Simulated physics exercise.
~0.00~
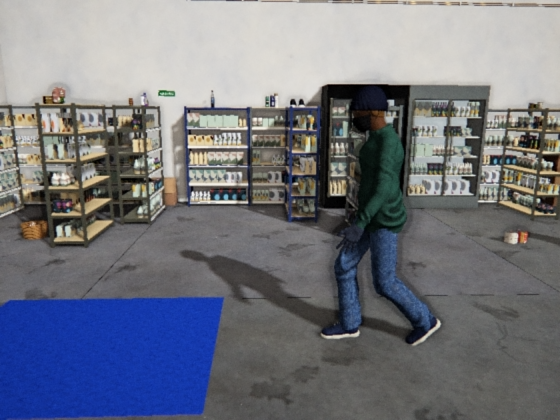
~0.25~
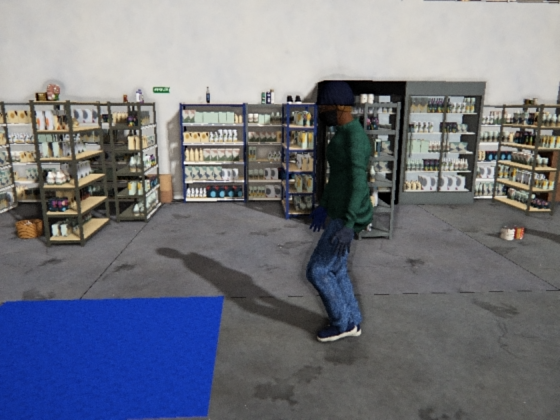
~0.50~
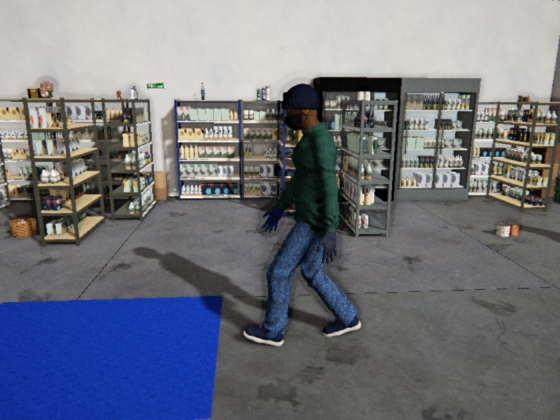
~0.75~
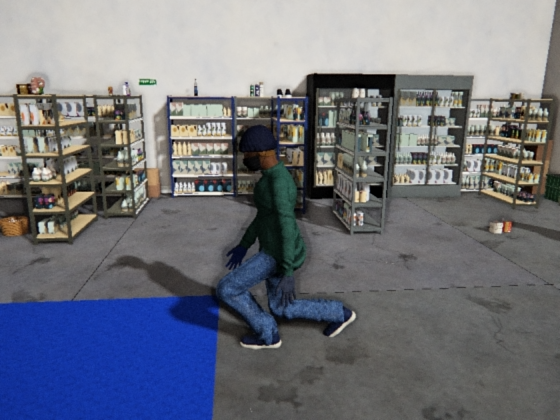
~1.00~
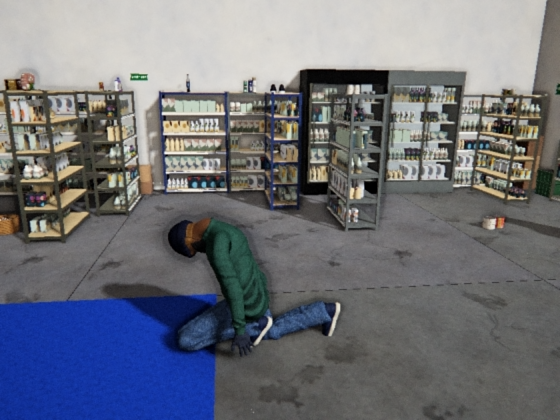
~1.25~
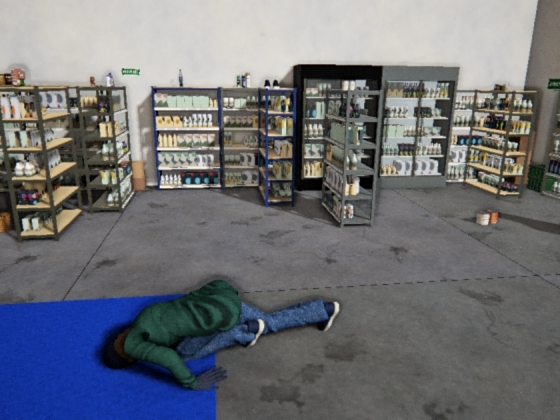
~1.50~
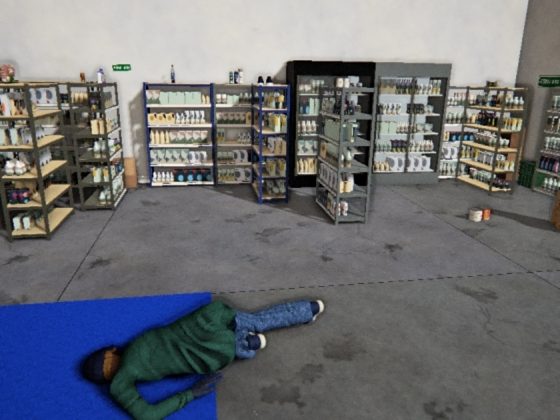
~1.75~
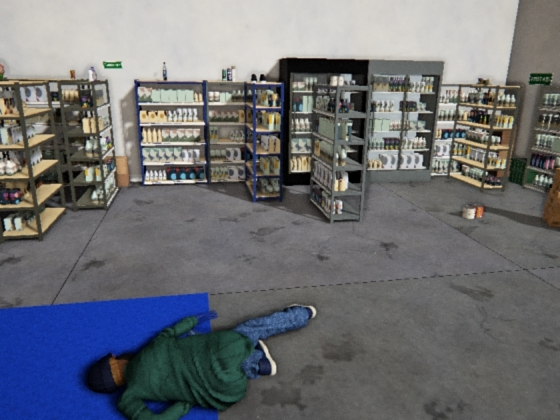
In a storeroom lined with shelves of bottles, a person in a green top and dark cap walked left toward a blue mat, sank to the knees, then pitched forward and ended up lying with head and chest on the mat, legs stretched on the grey floor.
